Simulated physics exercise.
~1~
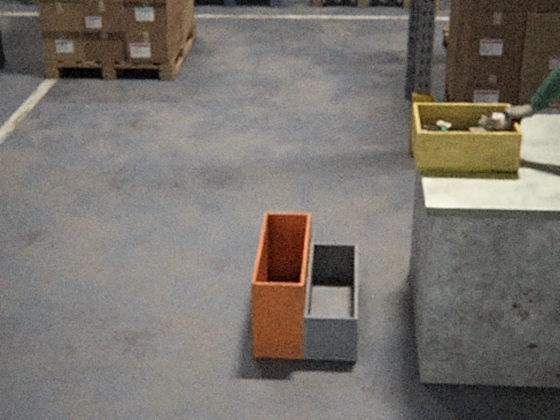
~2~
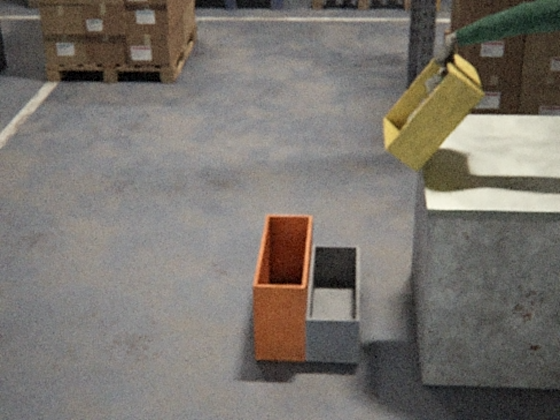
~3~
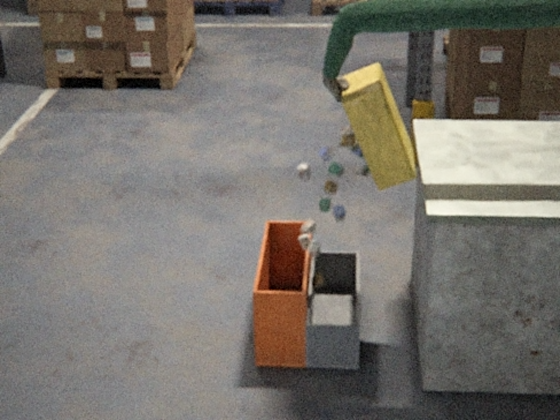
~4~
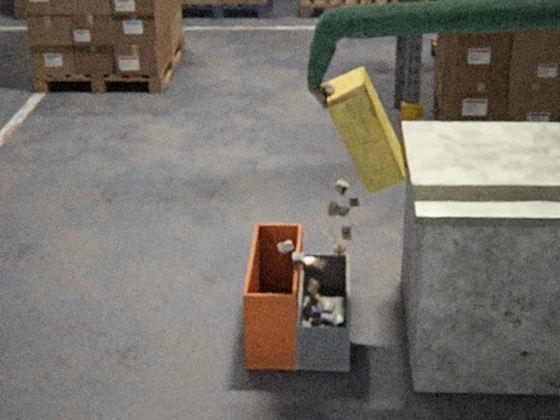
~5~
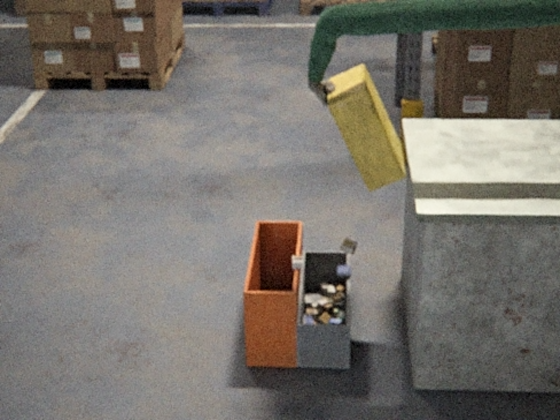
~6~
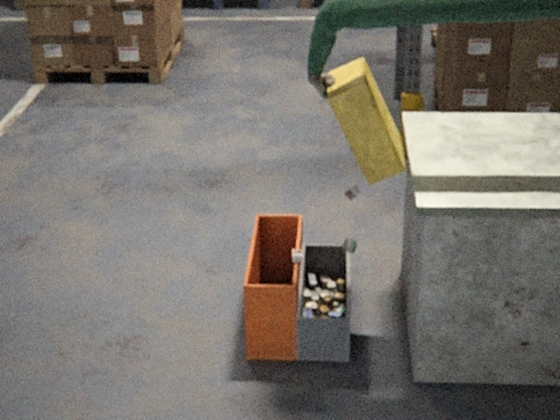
A green arm tips a yellow crate over the edge of a pale grey concrete bench in a warehouse, seen from above by a slightly swaying camera. On the floor to the left of the bench stand a grey bin and, beyond it, a taller orange trough, with stacked cardboard boxes behind. The arm lifts the crate off the bench, swings it left and turns it steeply downward. Small mixed pieces spill out, some dropping into the orange trough, then more into the grey bin. The crate hangs still as the last few fall, leaving the grey bin visibly heaped with pieces.
